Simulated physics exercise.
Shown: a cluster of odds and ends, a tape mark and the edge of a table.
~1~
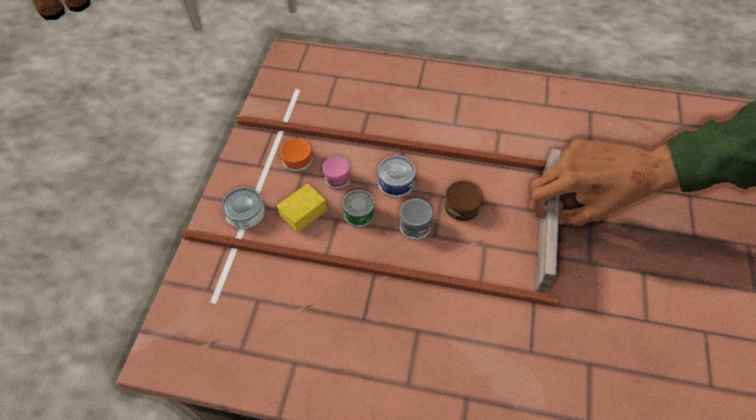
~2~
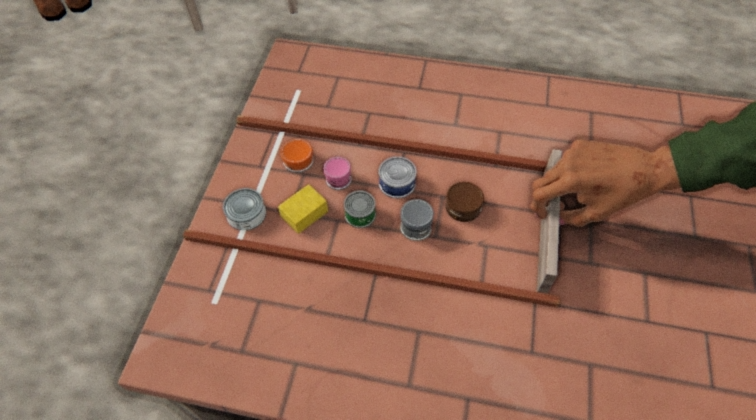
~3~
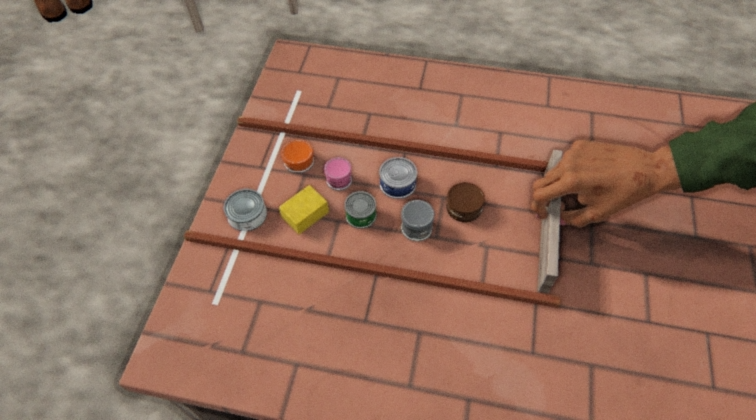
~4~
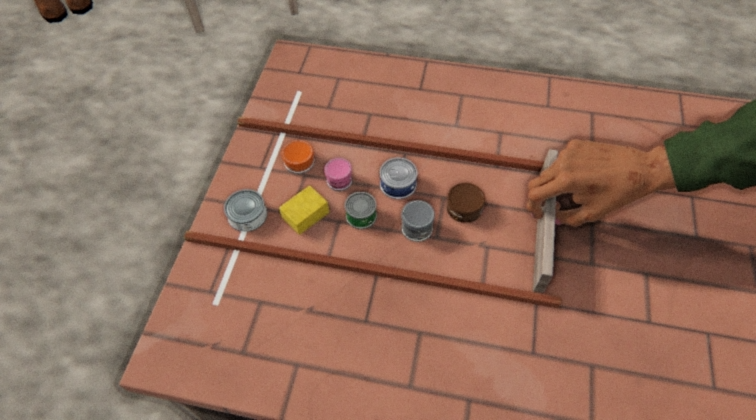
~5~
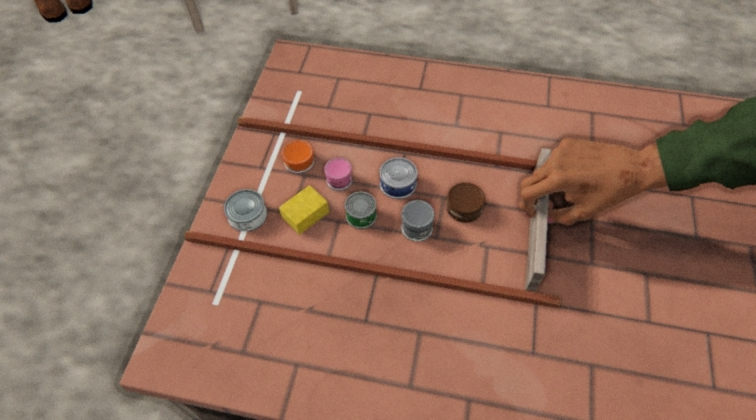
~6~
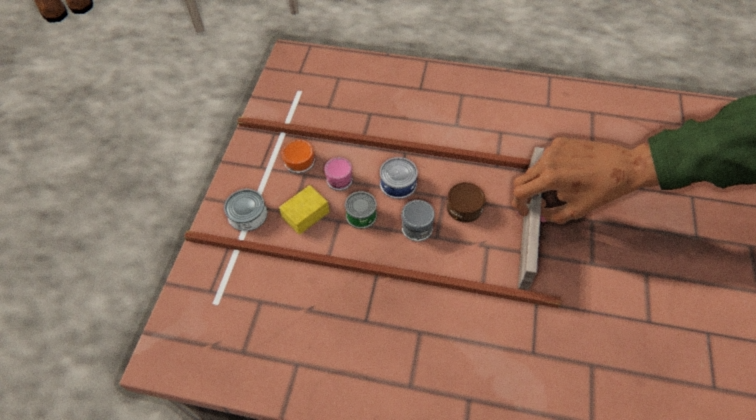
A hand in a green sleeve held a board upright on a brick-patterned table, then slid it slightly left toward a cluster of small pots and a yellow block, which stayed put between two strips.
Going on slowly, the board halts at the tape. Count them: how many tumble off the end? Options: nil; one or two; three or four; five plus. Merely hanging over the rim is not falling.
One or two.
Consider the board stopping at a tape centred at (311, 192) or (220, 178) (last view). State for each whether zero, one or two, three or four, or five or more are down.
For the first tape it's no fall at all, and for the second it's at least five.
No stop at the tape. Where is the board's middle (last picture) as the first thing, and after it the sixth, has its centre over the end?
First around (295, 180), then around (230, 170).
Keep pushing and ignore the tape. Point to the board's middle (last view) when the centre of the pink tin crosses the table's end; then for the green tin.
The middle is at (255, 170) when it's the pink tin, and at (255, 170) when it's the green tin.
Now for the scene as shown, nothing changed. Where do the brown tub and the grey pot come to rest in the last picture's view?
For the brown tub it's (250, 166), and for the grey pot it's (241, 190).
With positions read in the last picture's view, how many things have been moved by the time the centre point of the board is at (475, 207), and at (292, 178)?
The first number is 1, the next one 8.
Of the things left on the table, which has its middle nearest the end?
The one you want is the orange tin.
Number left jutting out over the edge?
You'd get 4.
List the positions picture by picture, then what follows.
The first frame shows white pot (244, 208); orange tin (296, 155); yellow block (303, 208); board (549, 219); tape (261, 183).
The second frame shows orange tin (297, 156); green tin (360, 209).
The third frame shows yellow block (304, 210); board (551, 220).
The fourth frame shows white pot (246, 211); brown tub (465, 203).
The fifth frame shows orange tin (298, 156); blue pot (398, 178).
The sixth frame shows white pot (246, 210); orange tin (299, 156); yellow block (305, 210); board (531, 217); tape (263, 184).
A little later, none off yet; white pot at rest near (246, 210); orange tin at rest near (299, 156); yellow block at rest near (305, 210).
Next, none off yet; white pot moving near (236, 213); orange tin shifted a little near (286, 149); yellow block shifted about its own width near (270, 206).
When it is over, the number that fall off is one or two; down, white pot.
